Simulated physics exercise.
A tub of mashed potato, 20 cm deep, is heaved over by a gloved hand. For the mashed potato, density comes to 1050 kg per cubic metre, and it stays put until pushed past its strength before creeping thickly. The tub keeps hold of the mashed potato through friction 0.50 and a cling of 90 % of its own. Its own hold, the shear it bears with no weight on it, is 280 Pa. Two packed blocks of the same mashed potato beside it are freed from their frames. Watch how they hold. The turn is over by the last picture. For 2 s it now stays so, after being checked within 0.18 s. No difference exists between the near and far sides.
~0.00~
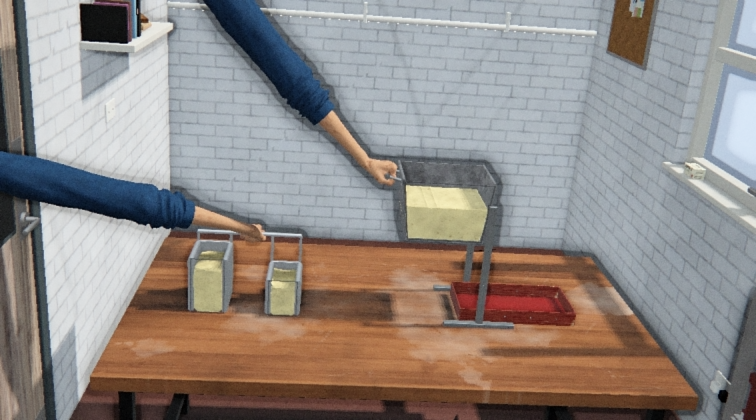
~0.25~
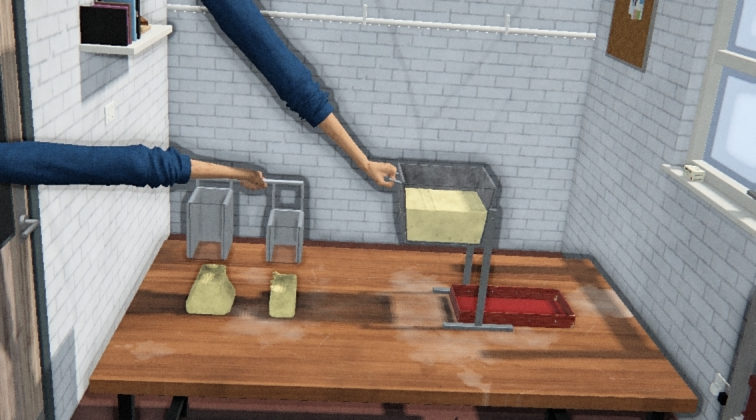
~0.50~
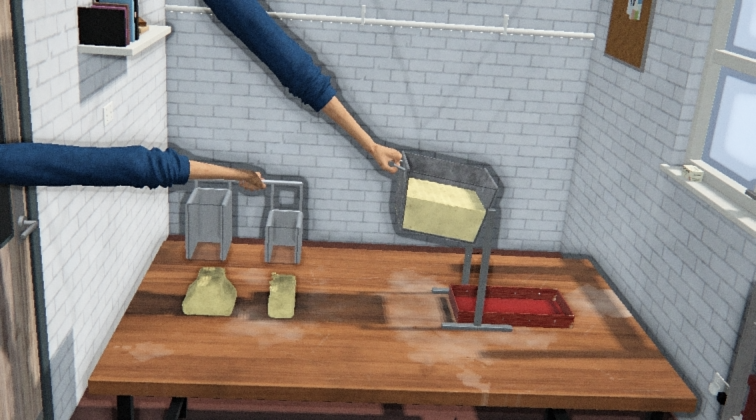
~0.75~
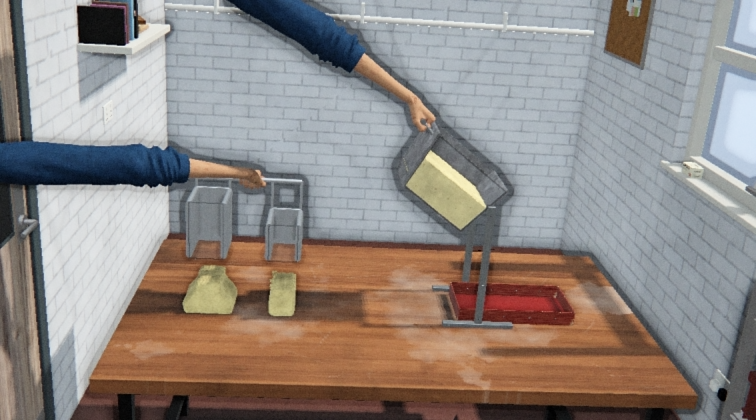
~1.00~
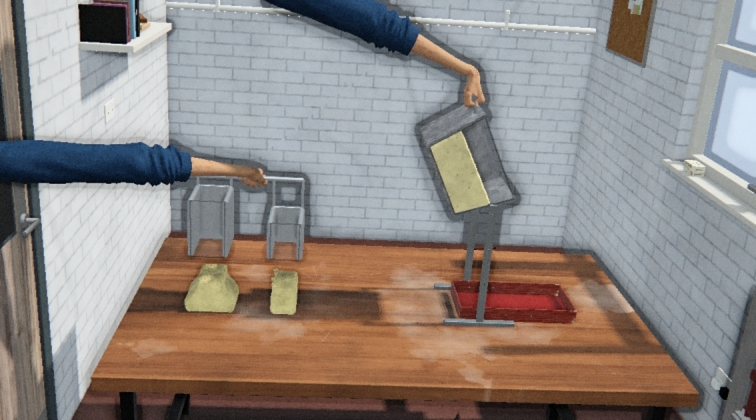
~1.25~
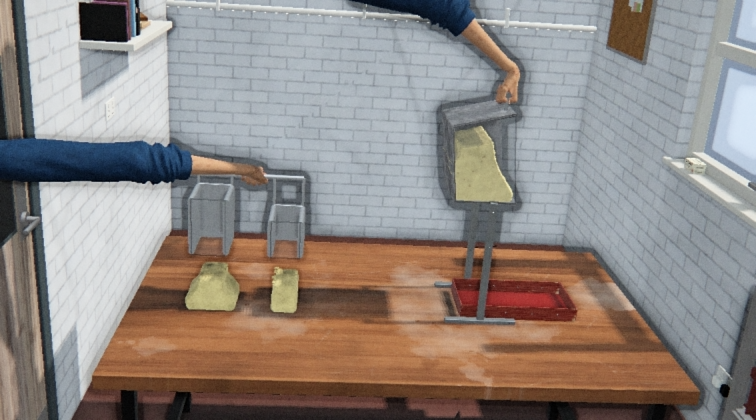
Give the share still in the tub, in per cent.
60 %.
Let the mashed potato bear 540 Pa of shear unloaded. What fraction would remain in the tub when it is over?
I'd guess around 100 in a hundred.
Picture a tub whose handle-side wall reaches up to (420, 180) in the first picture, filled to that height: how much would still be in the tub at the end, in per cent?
Roughly 80 %.
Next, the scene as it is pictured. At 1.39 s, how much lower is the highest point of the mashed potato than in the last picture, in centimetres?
Around 5 cm below its level in the last picture.
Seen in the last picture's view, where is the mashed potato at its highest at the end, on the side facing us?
About (474, 173).
By 1.39 s, the tub is at 83 degrees and holds 92 %.
By 1.56 s, the tub is at 83 degrees and holds 76 %.
By 1.73 s, the tub is at 83 degrees and holds 63 %.
By 1.90 s, the tub is at 83 degrees and holds 60 %.
By 3.25 s, at the end, the tub is at 83 degrees and holds 60 %.
